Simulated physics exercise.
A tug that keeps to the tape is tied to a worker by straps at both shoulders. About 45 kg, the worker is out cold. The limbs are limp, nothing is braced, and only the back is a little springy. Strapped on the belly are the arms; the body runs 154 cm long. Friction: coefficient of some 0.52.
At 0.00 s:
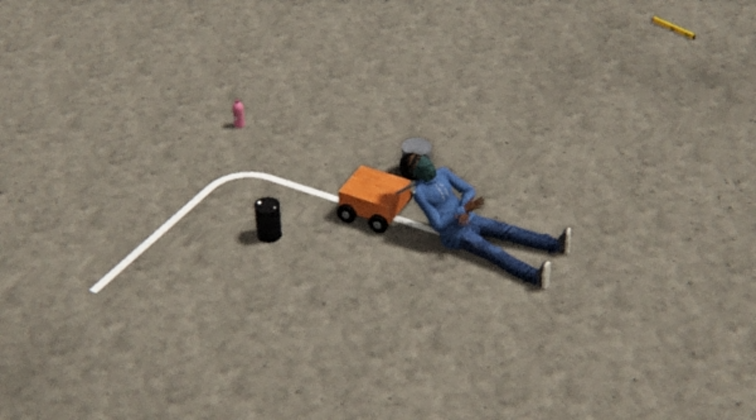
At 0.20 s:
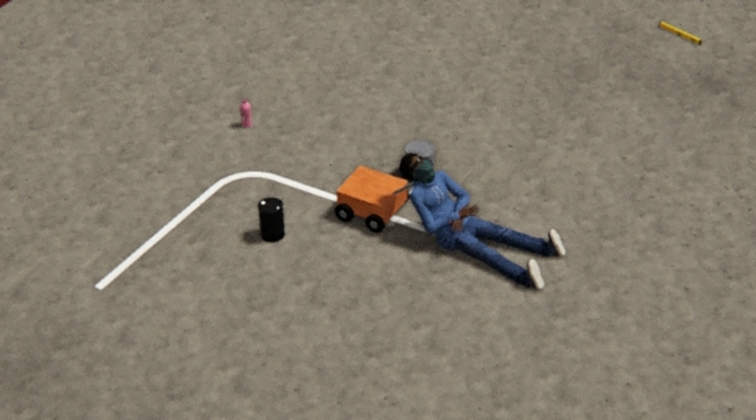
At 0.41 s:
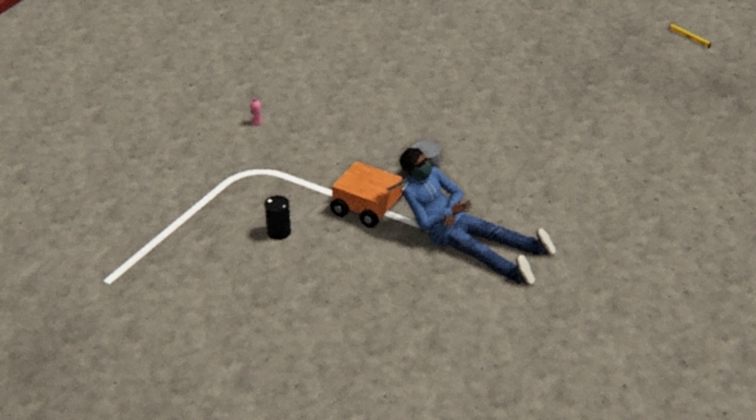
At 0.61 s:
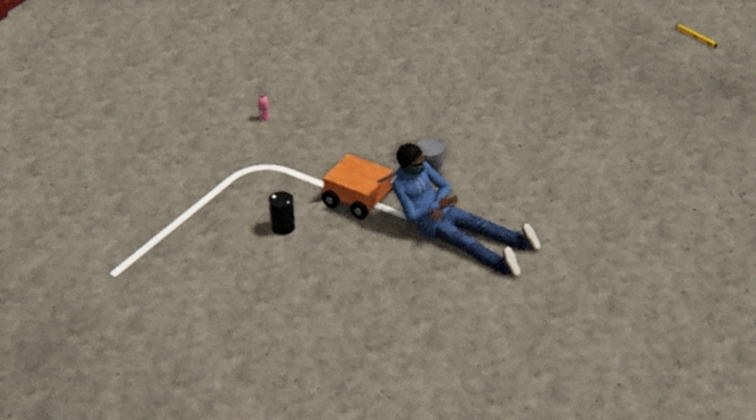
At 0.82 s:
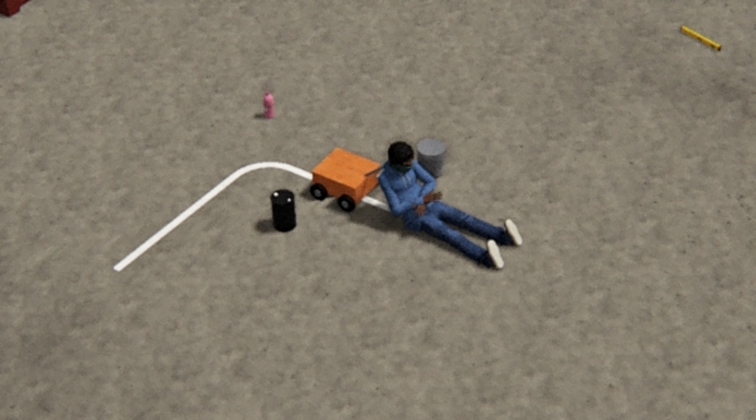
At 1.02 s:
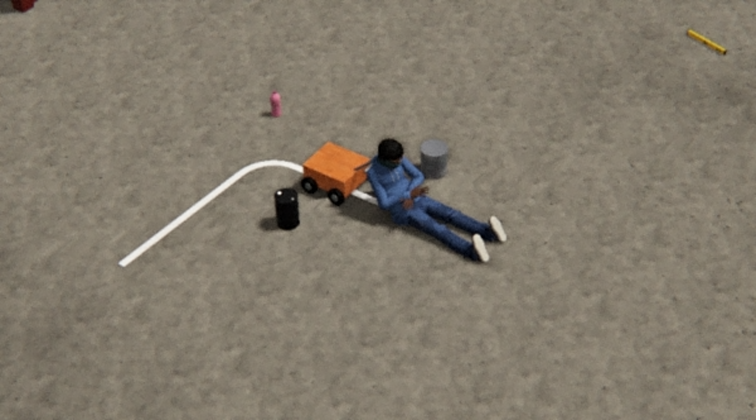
A person in blue lay limp on the ground while a small orange cart dragged them slowly leftward along a curved white line, drawing away from a grey bucket and closer to a black bin.
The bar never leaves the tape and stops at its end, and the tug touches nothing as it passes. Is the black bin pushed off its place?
No.
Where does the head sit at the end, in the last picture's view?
Somewhere around (105, 218) in the last picture.
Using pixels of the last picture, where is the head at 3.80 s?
(190, 156).
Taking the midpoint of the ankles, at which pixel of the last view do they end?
I'd say somewhere around (224, 204).
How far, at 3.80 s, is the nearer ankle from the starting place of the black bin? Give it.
They are some 50 centimetres apart.
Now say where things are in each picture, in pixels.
Black bin (268, 220), pink bottle (238, 113), grey bucket (416, 159), end of the tape (96, 288), in the first picture.
Black bin (272, 220), pink bottle (246, 113), grey bucket (420, 162); 5 cm hauled, in the second picture.
Black bin (278, 218), pink bottle (256, 111), grey bucket (426, 162); 14 cm hauled, in the third picture.
Black bin (282, 213), pink bottle (263, 107), grey bucket (430, 159); 27 cm hauled, in the fourth picture.
Black bin (284, 211), pink bottle (269, 104), grey bucket (431, 159); 40 cm hauled, in the fifth picture.
Black bin (287, 209), pink bottle (275, 103), grey bucket (434, 160), end of the tape (125, 262); 54 cm hauled, in the sixth picture.
After 2.30 s the black bin is where it stood, near (287, 209) in the last picture's view; the nearer ankle is 85 cm from that spot.
After 3.00 s the black bin is where it stood, near (287, 209) in the last picture's view; the nearer ankle is 63 cm from that spot.
After 3.80 s the black bin is where it stood, near (287, 209) in the last picture's view; the nearer ankle is 50 cm from that spot.
After 4.50 s the black bin is where it stood, near (287, 209) in the last picture's view; the pink bottle where it stood; the nearer ankle is 37 cm from that spot.
By 5.4 s, black bin stays put; pink bottle stays put; grey bucket stays put.
